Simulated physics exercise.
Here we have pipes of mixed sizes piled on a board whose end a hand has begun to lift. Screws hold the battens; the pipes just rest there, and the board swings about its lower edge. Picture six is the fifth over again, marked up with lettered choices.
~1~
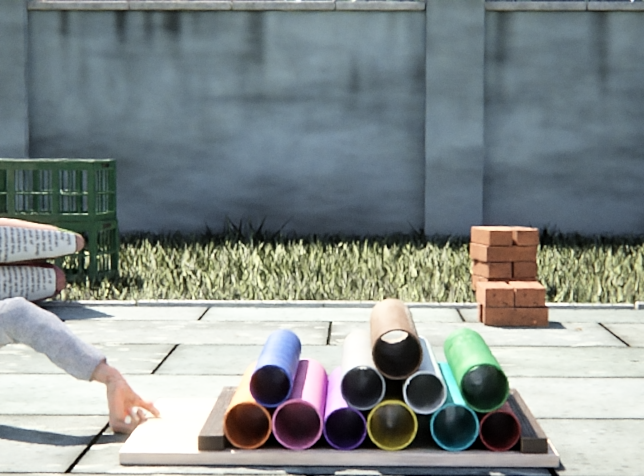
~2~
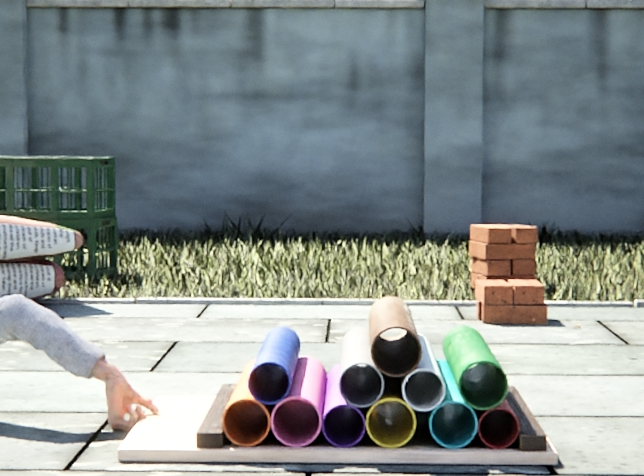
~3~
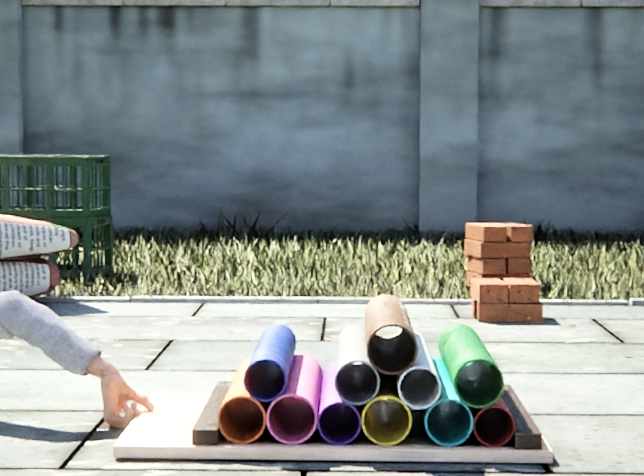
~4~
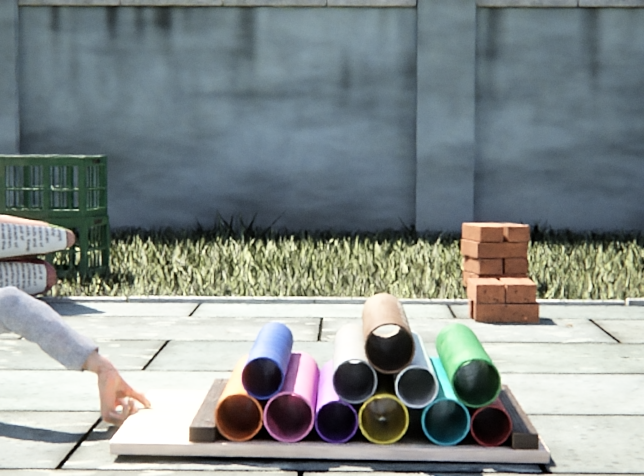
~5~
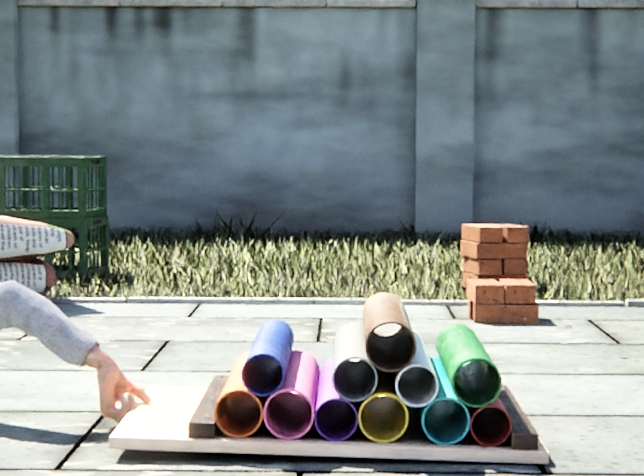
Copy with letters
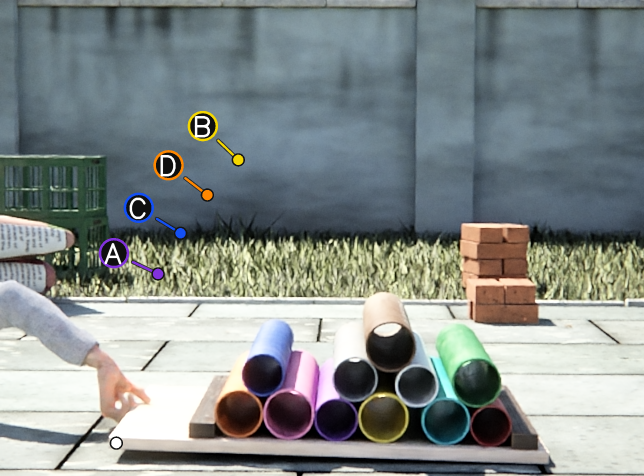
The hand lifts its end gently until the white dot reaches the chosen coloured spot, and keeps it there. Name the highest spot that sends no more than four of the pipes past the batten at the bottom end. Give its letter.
Stop at C.
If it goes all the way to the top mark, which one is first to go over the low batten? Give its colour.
The green one.
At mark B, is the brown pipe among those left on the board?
No, with B.
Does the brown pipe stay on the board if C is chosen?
No.
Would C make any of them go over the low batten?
At C: Yes.
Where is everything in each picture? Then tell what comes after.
Yellow pipe (392, 425); turquoise pipe (455, 427), in the first frame.
Blue pipe (269, 383), in the second frame.
Board (334, 417); orange pipe (242, 419); pink pipe (292, 419); purple pipe (339, 423), in the third frame.
Board (331, 416); orange pipe (239, 417); pink pipe (289, 417), in the fourth frame.
Board (331, 414); orange pipe (239, 413); pink pipe (289, 414), in the fifth frame.
On the marked copy, A at (158, 274); B at (238, 160); C at (181, 233); D at (207, 195); the white dot at (117, 443).
With C. Early on, board at 18°.
Further on, board at 31°.
At the end, board at 31°, three over the low batten (white, green, brown).
As for the rest, A three over the low batten (white, green, brown); B five over the low batten; D five over the low batten.
